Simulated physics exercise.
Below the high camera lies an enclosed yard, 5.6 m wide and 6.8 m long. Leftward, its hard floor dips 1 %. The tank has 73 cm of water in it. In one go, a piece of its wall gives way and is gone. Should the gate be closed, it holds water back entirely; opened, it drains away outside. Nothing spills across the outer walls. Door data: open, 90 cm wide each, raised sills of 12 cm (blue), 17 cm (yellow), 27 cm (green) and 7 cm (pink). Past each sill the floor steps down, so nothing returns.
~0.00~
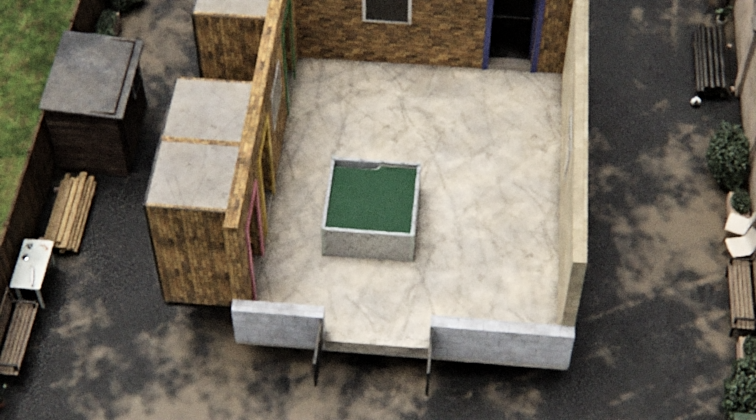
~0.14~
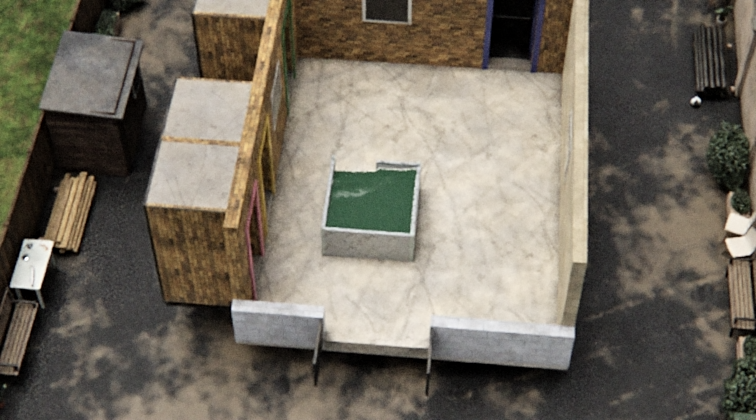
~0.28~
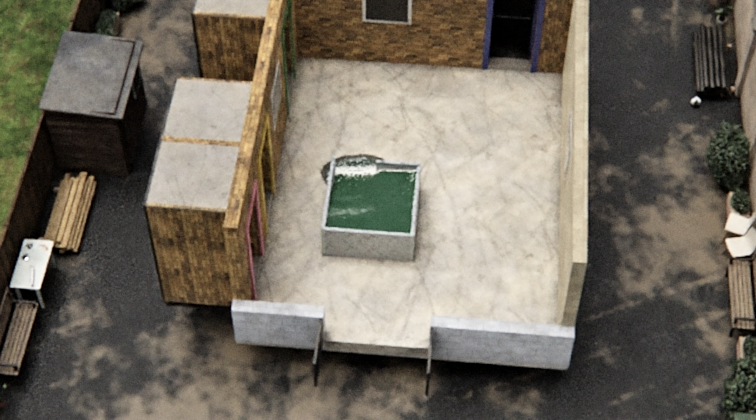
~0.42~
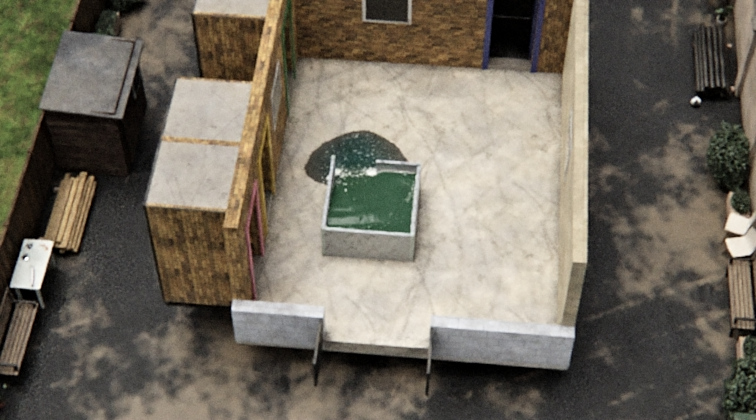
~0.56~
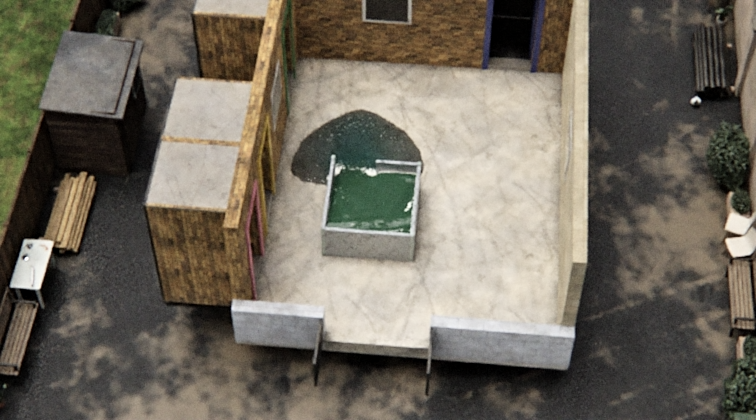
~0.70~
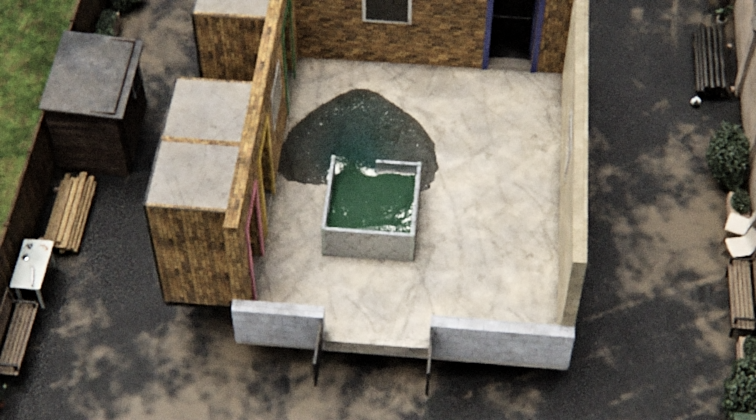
Green water pours through a gap in the far side of a square tank, spreading across the pale floor of a walled yard.
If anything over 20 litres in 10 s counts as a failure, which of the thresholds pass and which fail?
The blue door passes. The yellow door passes. The green door passes. The pink door passes.
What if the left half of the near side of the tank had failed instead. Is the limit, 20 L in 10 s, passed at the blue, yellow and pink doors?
Blue falls short; yellow falls short; pink exceeds.
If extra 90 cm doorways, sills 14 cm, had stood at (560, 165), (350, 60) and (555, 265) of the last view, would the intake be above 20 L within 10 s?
In that order: Below, over, below.
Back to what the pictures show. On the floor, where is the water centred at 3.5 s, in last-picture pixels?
Balance point at about (379, 141).
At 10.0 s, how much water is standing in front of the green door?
I'd put it at around 7.5 cm deep.
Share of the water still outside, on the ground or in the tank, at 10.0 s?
Roughly 100 per cent is still there.
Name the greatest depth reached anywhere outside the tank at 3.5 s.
Around 24 centimetres.
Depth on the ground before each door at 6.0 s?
Blue 8 cm, yellow 3 cm, green 13 cm, pink 2 cm.
After 1.4 s water covers 30 % of the floor and is deepest (30 cm) near (350, 177); blue door not reached, yellow door not reached, green door 18 cm at the sill, 0 L in, pink door not reached.
After 2.2 s water covers 30 % of the floor and is deepest (40 cm) near (304, 74); blue door 4 cm at the sill, 0 L in, yellow door not reached, green door 15 cm at the sill, 0 L in, pink door not reached.
After 3.5 s water covers 35 % of the floor and is deepest (24 cm) near (295, 126); blue door 7 cm at the sill, 0 L in, yellow door 2 cm at the sill, 0 L in, green door 19 cm at the sill, 1 L in, pink door not reached.
After 6.0 s water covers 60 % of the floor and is deepest (14 cm) near (526, 108); blue door 8 cm at the sill, 0 L in, yellow door 3 cm at the sill, 0 L in, green door 13 cm at the sill, 1 L in, pink door 2 cm at the sill, 0 L in.
After 10.0 s water covers 95 % of the floor and is deepest (8 cm) near (429, 320); blue door 7 cm at the sill, 1 L in, yellow door 3 cm at the sill, 0 L in, green door 8 cm at the sill, 1 L in, pink door 5 cm at the sill, 0 L in.
